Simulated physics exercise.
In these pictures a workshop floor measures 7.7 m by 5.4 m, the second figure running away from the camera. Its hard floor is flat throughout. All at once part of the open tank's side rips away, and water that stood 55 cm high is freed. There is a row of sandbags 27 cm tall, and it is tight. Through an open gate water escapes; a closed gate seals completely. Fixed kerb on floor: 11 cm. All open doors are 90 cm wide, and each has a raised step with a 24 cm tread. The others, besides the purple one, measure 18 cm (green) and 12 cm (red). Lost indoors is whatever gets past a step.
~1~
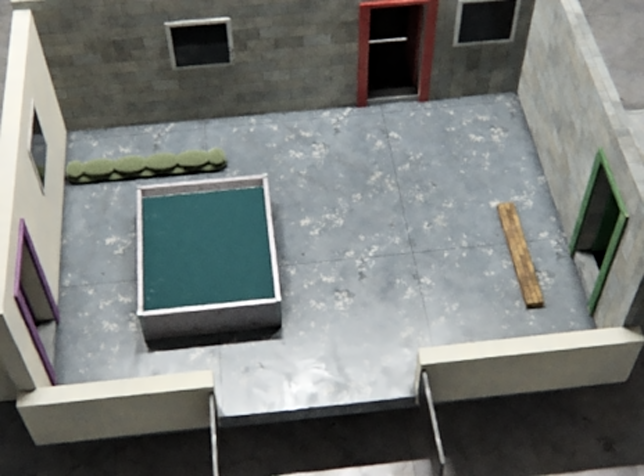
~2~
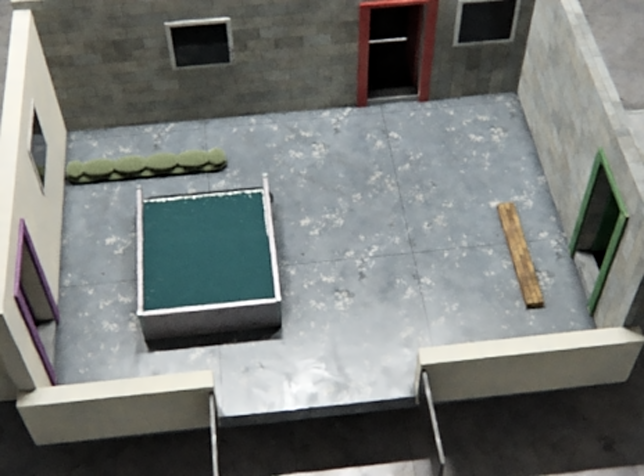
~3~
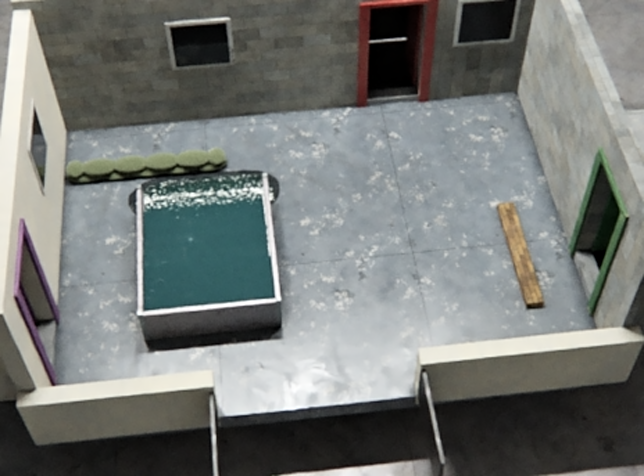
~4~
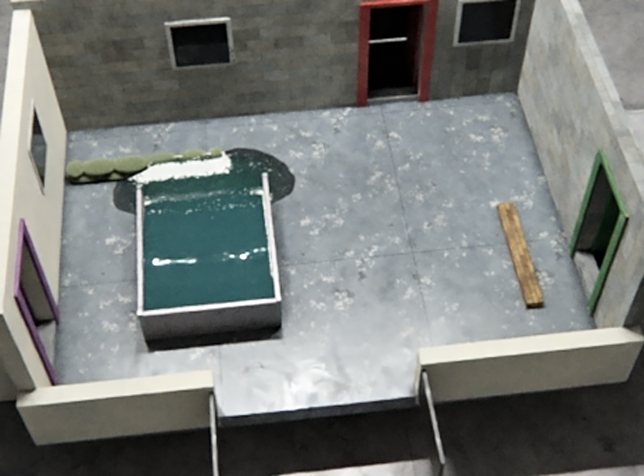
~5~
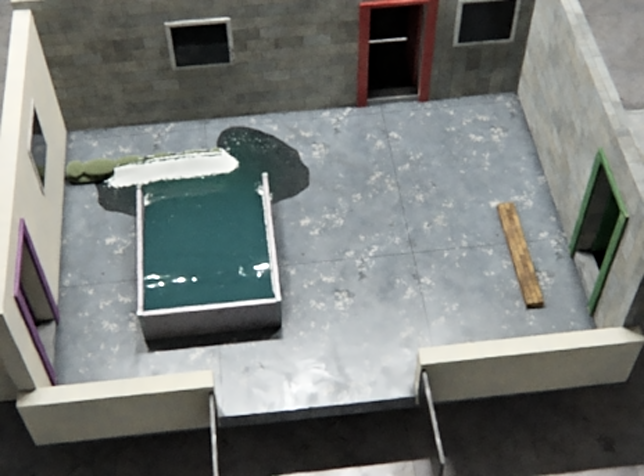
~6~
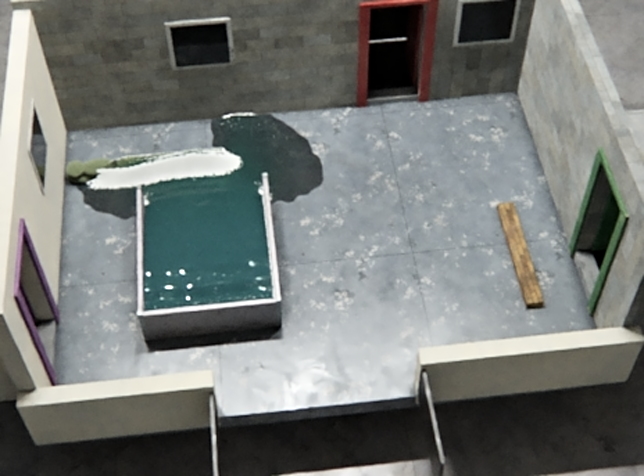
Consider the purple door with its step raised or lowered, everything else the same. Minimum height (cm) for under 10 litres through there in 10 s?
Roughly 7.5 cm.
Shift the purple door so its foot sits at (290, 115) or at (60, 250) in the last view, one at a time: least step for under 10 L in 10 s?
Minimums: About 22 cm and 12.5 cm.
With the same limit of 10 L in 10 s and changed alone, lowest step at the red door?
I'd raise red to close to 6.5 cm.
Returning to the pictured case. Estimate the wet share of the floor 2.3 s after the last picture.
Roughly 45 percent of the floor.
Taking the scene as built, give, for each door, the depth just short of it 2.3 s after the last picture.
Green 0, purple 4, red 11 cm.
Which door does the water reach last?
That's the green one, it comes last.
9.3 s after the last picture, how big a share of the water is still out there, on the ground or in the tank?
Some 96 %.
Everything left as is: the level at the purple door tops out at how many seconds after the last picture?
About 6.0 seconds.
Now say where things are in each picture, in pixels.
In the first picture, the open tank at (206, 245) is whole and still, 55 cm deep; the purple door at (39, 310) is dry.
In the second picture, water pours out on the far side and has run 0.3 m, to a hidden place; about 8 cm deep outside, 55 cm at the back.
In the third picture, water pours out on the far side and has run 0.7 m, to (166, 181); about 9 cm deep outside, 55 cm at the back.
In the fourth picture, the front is at (231, 153), 1.2 m from the gap on the far side; 2.1 m2 of floor is wet, 55 cm left at the back.
In the fifth picture, the gap is on the far side, the front 1.6 m out at (230, 132); the back of the open tank holds 55 cm.
In the sixth picture, water pours out on the far side and has run 1.9 m, to (261, 117); about 7 cm deep outside, 50 cm at the back; the purple door at (39, 310), 3.2 m from the gap, is still 2.7 m from the nearest water.
Then, 0.7 s after the last picture water covers 20 % of the floor, deepest (41 cm) near (188, 176); it has not reached the purple door.
Then, 2.3 s after the last picture water covers 45 % of the floor, deepest (28 cm) near (75, 195); 4 cm at the purple door, 0 litres in over its 13 cm step.
Then, 9.3 s after the last picture water covers 95 % of the floor, deepest (10 cm) near (518, 114); 7 cm at the purple door, 0 litres in over its 13 cm step.
At the purple door as built, the water peaked near 10 cm, 5.9 s after the last picture.
Run again over the same 10 s with other heights there, 16 litres in over 6.5 cm, 5 litres over 8.5 cm. The limit of 10 litres is kept from about 7.5 cm up.
